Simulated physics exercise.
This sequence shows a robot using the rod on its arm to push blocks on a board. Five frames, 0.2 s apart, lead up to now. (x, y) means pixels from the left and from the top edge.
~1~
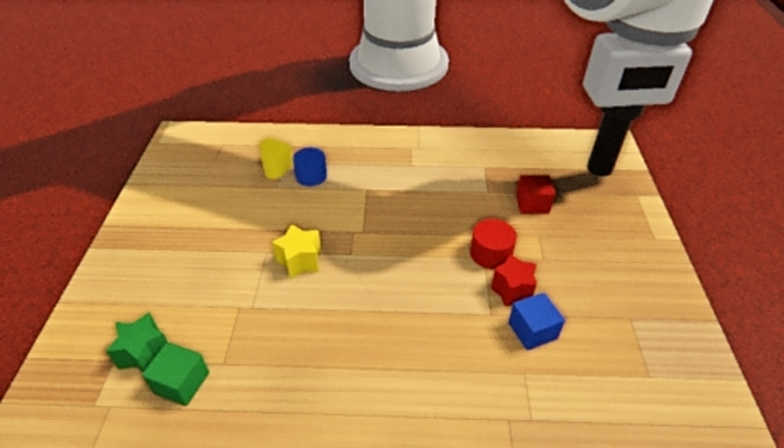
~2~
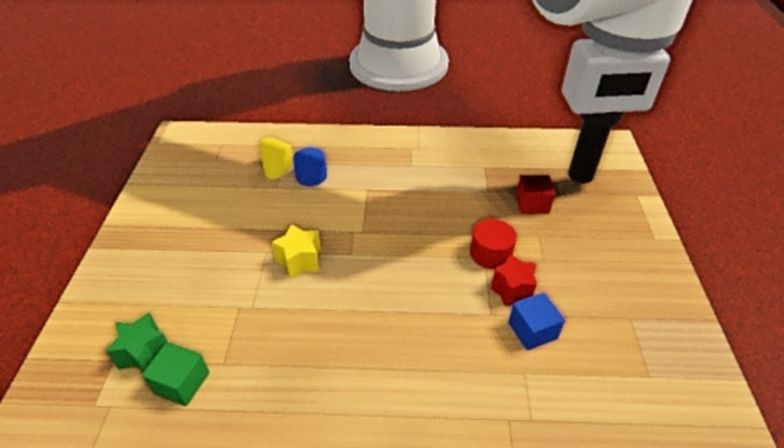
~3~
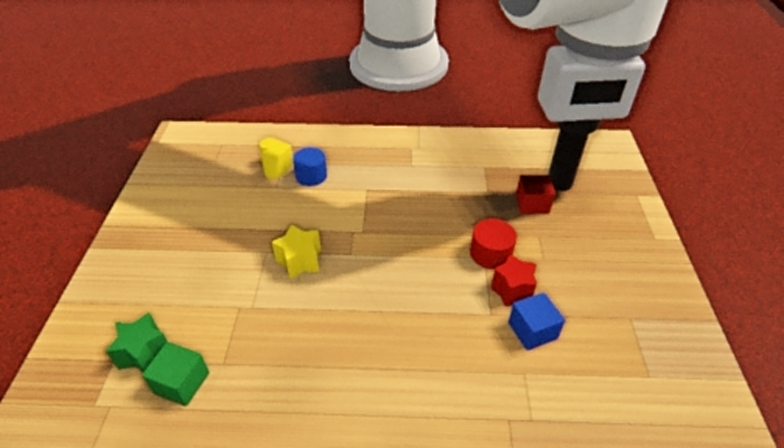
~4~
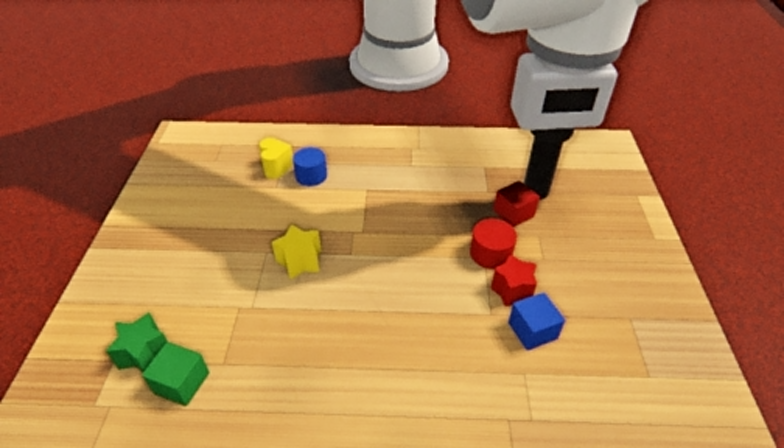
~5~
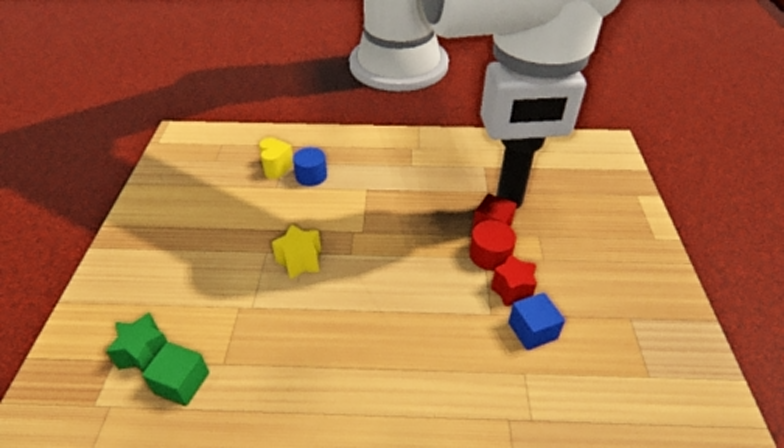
A light wooden board on a red surface is seen from a fixed, raised view facing a white robot's base. Yellow pieces and a blue cylinder sit at left, two green blocks at lower left, and a red cube, red disc, red star and blue cube at right. The robot arm sweeps its black rod leftward and slightly nearer, pushing the red cube a short way toward the disc.
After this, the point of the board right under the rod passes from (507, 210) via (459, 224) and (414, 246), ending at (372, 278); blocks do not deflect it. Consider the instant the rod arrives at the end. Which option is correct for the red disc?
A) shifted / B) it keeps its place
Answer: A.
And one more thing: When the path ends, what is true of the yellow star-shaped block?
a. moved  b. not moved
Letter b.
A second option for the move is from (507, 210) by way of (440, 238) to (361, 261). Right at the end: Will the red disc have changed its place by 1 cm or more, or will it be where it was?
It travels a centimetre or more.
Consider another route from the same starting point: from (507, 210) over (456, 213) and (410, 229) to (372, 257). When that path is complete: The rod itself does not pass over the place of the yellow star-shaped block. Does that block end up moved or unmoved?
Its place stays the same.
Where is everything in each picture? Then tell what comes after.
The first picture shows rod tip at (599, 170); block tops, yellow star-shaped block at (297, 241); red disc at (495, 233); red square block at (538, 184); red star-shaped block at (518, 271).
The second picture shows rod at (580, 177); blocks unchanged.
The third picture shows rod at (559, 184); blocks unchanged.
The fourth picture shows rod at (535, 193); red square block at (518, 193).
The fifth picture shows rod at (509, 202); yellow star-shaped block at (297, 241); red disc at (494, 235); red square block at (496, 207); red star-shaped block at (518, 271).
On the path given first. One third of the way, rod at (459, 216); red disc at (486, 254); red square block at (460, 229), turned 55° anticlockwise; red star-shaped block at (520, 274).
Two thirds of the way, rod at (414, 239); red disc at (485, 258); red square block at (444, 246); red star-shaped block at (522, 275).
At the end, rod at (372, 270); yellow star-shaped block in place; red disc at (485, 258); red square block at (444, 246), turned 120° anticlockwise; red star-shaped block at (522, 275).
